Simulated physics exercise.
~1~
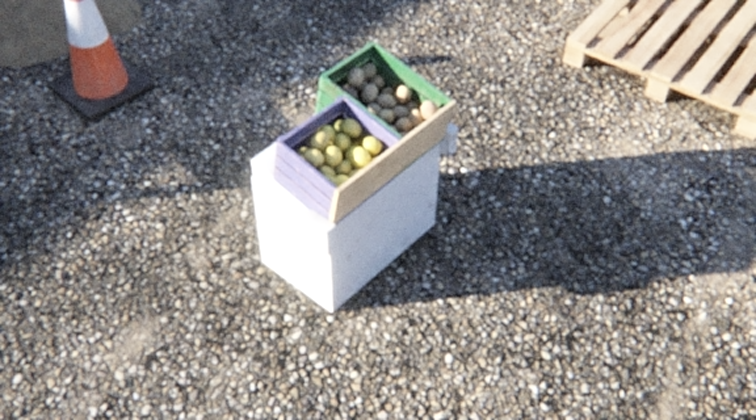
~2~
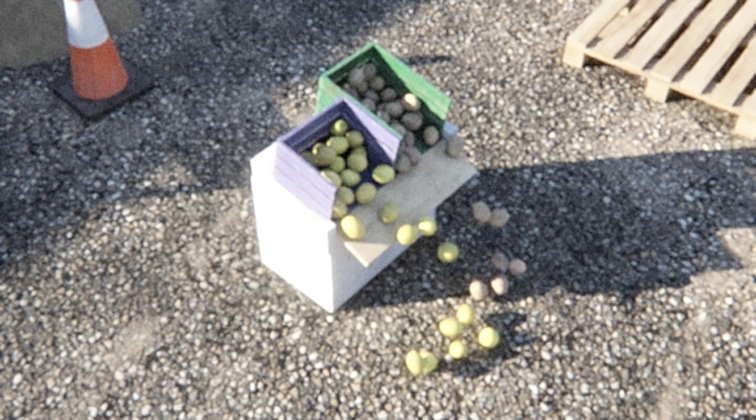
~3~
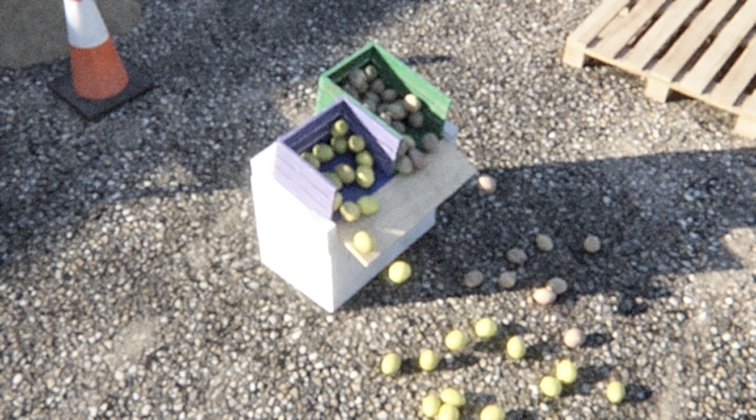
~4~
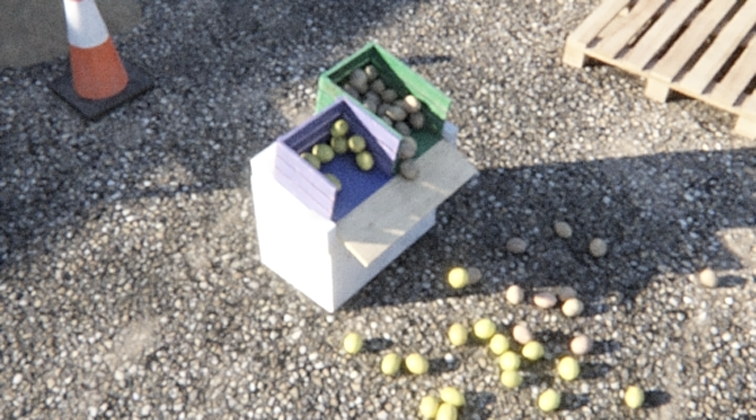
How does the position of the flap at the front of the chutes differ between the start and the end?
At the start the flap leans up against the front of the chutes, closing them off. At the end it is let down and lies over on its side, leaving the fronts open.
